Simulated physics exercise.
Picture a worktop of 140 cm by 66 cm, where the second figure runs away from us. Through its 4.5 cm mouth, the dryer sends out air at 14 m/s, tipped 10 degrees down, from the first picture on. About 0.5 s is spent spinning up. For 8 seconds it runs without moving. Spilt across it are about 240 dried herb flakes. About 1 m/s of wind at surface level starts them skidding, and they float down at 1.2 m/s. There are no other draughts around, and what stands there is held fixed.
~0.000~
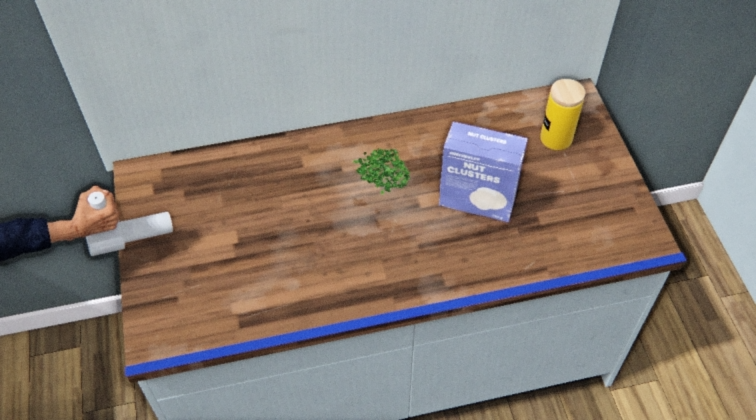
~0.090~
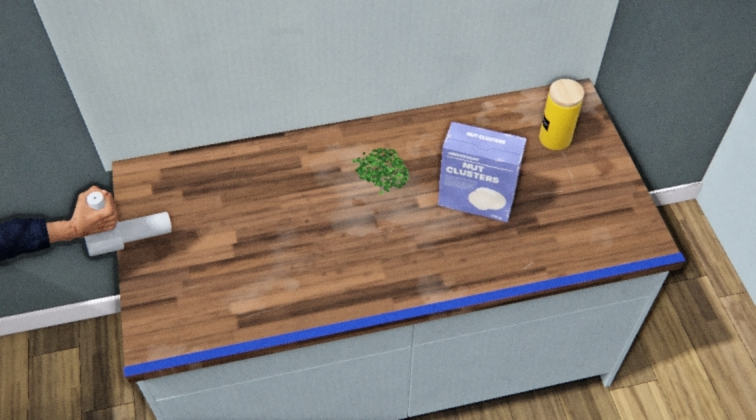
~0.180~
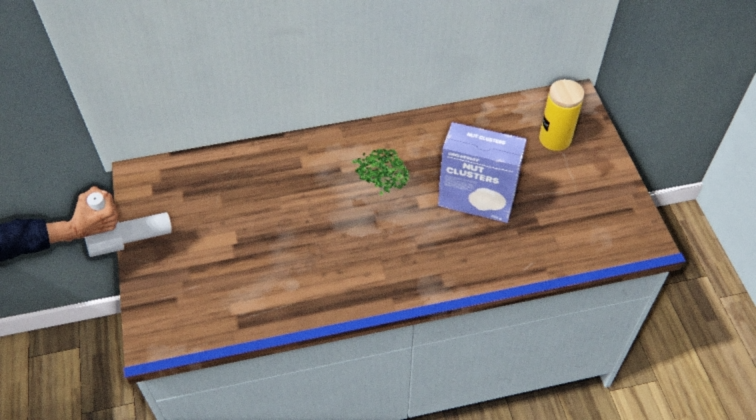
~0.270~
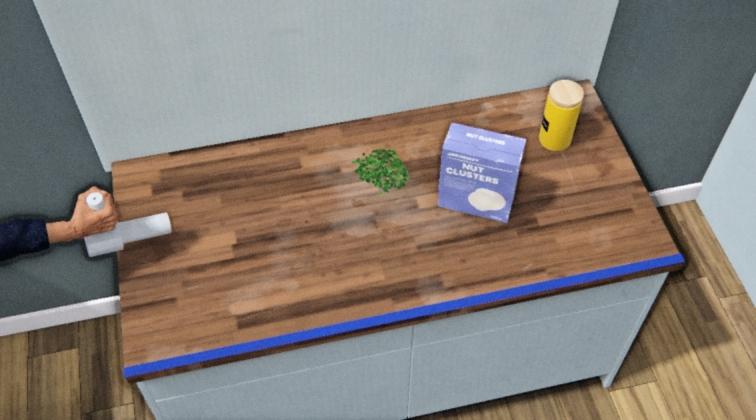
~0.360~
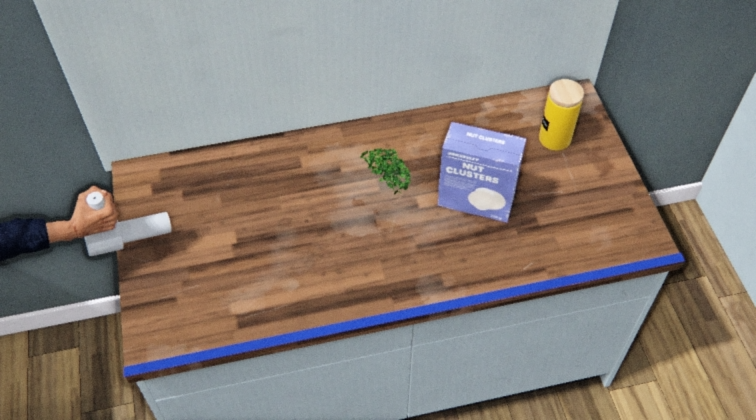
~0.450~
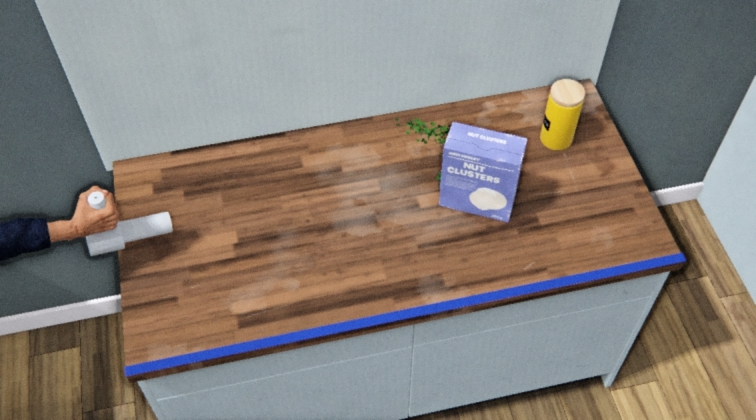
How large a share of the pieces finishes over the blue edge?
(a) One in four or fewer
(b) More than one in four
Answer: A.
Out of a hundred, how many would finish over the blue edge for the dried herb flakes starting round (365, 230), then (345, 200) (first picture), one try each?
First try 25 %, second try 20 %.
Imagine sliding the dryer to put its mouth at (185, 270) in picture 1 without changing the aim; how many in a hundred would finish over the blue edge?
In that case roughly 0 percent.
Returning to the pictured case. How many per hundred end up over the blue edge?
0 %.
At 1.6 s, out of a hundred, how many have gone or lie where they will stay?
80 %.
After 1.6 s the count stands so, 0 % are over the blue edge; the middle of those still in play is near (596, 180).
After 2.6 s the count stands so, 0 % are over the blue edge.
After 4.4 s the count stands so, 0 % are over the blue edge.
After 8.0 s, at the end, 0 % are over the blue edge.
